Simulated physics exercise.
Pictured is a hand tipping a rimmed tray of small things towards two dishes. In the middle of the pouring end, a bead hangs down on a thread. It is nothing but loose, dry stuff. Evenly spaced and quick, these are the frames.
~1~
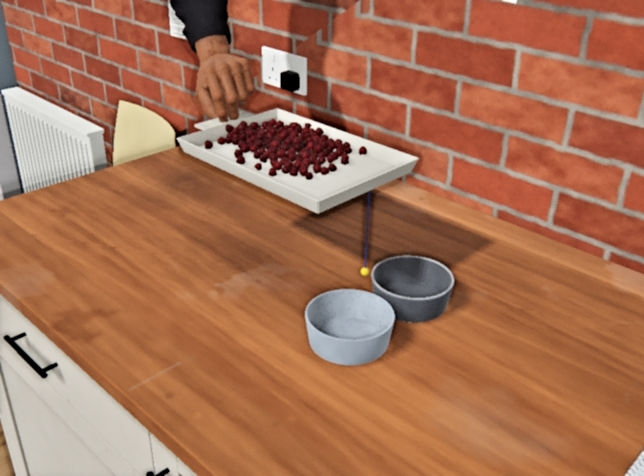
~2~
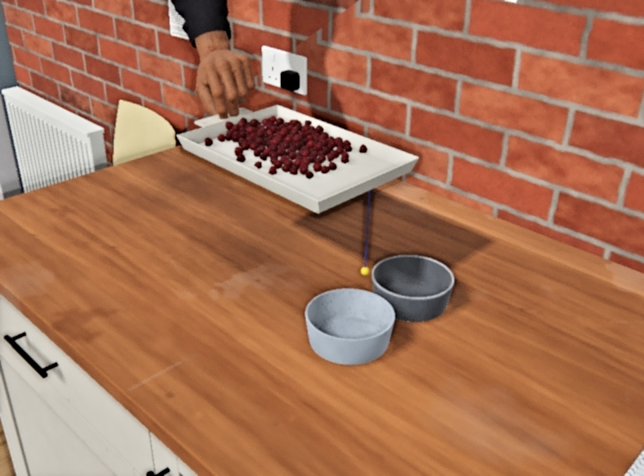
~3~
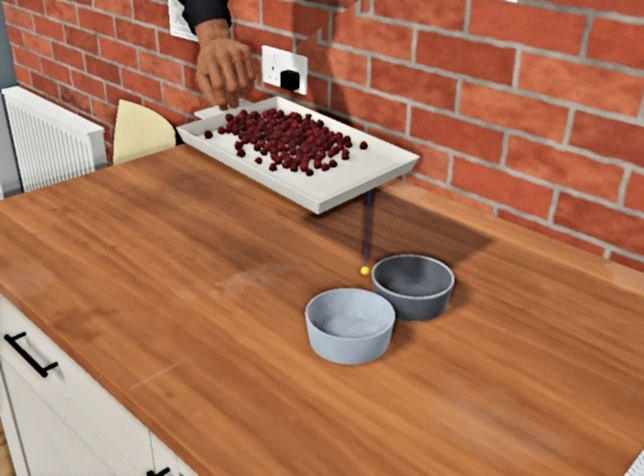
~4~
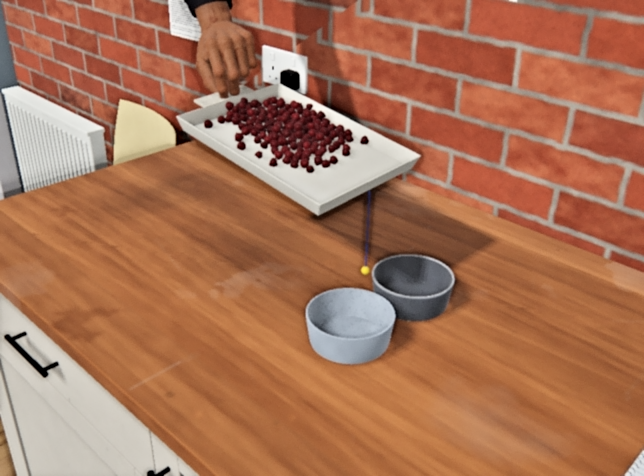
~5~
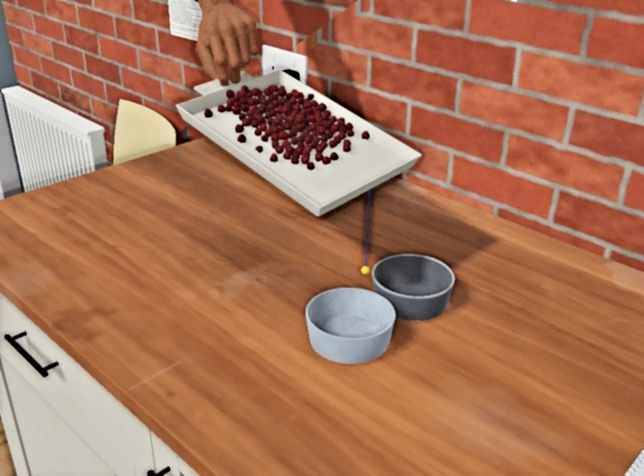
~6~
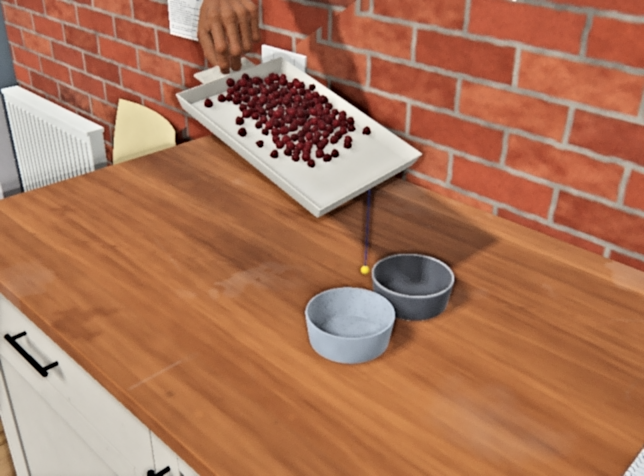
A kitchen with a wooden worktop against a red brick wall is seen from above at an angle, the view staying still. A hand in a dark sleeve holds a white rimmed tray of dark red cherries above two round dishes, pale grey at left and dark grey at right, beside a small yellow bead. The hand steadily raises the tray's far end, steepening its slant, while the cherries keep their places on it.
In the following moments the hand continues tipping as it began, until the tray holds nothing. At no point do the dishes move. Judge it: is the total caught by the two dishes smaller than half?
No.
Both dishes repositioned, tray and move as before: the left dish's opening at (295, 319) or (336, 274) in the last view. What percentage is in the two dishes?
In order: 30 percent and 0 percent.
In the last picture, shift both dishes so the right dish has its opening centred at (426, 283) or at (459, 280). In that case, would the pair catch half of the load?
The bulk of it and then Short of half.
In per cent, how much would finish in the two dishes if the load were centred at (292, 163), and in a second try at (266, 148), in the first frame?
In order, about 70 and 80 in a hundred.
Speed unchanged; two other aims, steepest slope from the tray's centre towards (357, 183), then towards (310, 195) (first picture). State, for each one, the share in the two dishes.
Around 70 percent for the first aim and around 60 percent for the second.
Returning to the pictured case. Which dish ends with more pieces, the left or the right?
The one that comes out ahead is the leftward one.
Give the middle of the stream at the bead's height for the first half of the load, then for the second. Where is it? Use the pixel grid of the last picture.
I'd say close to (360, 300) at first and close to (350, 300) later on.
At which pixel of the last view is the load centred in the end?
About (352, 337).
Soon, tray tipped steeply; most on the tray; a stray few in the left dish; a stray few outside both; a small part in the air.
A while on, tray tipped past a quarter turn; a small part on the tray; about half in the left dish; a small part in the right dish; a small part outside both; about a quarter in the air.
Towards the end, tray tipped past a quarter turn; about two thirds in the left dish; a small part in the right dish; about a quarter outside both.
Finally, tray tipped past a quarter turn; about two thirds in the left dish; a small part in the right dish; about a quarter outside both.
